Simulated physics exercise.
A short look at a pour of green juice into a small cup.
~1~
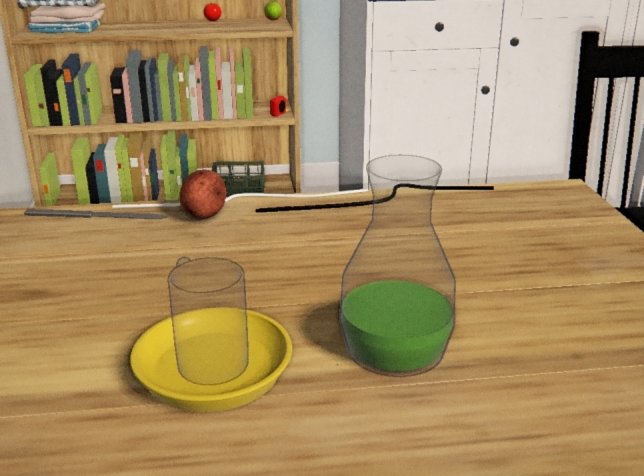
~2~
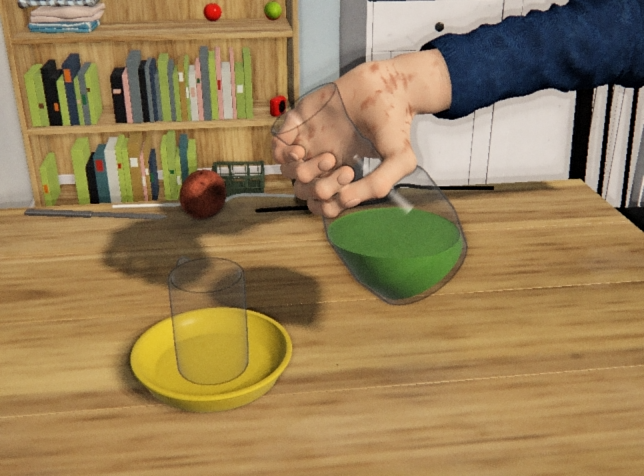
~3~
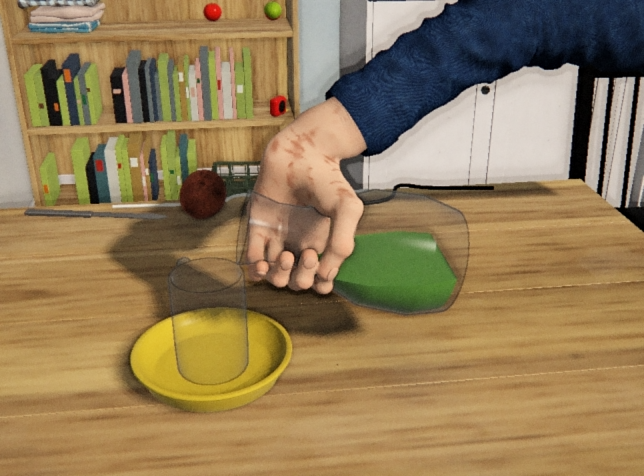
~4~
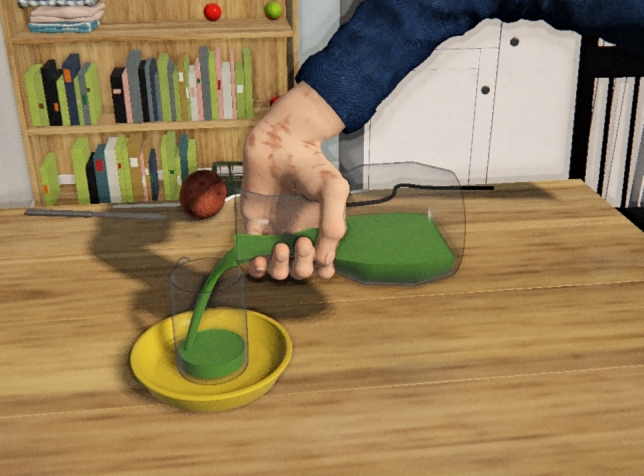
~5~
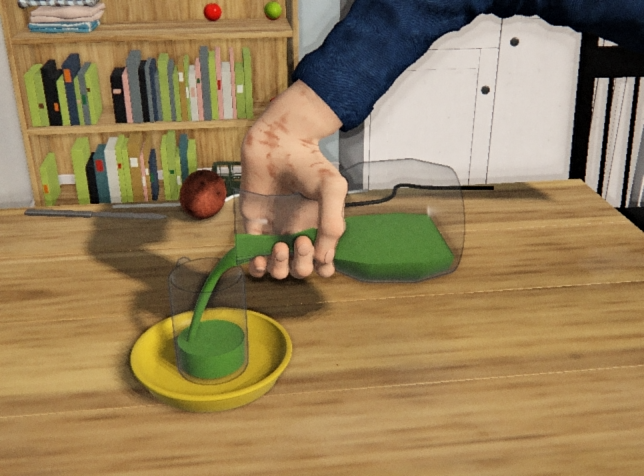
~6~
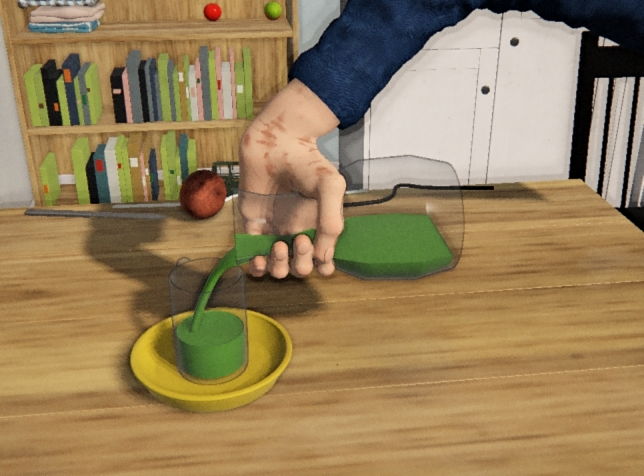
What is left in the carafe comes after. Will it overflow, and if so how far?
It runs over into the saucer only.
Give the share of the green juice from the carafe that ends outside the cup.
I make it 15 per cent.
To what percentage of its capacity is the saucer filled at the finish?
Some 30 per cent.
Next, the cup is about three quarters full; the saucer is dry.
After that, the cup is full to the brim; the saucer is wet, with room to spare.
Finally, the cup is full to the brim; the saucer is wet, with room to spare.
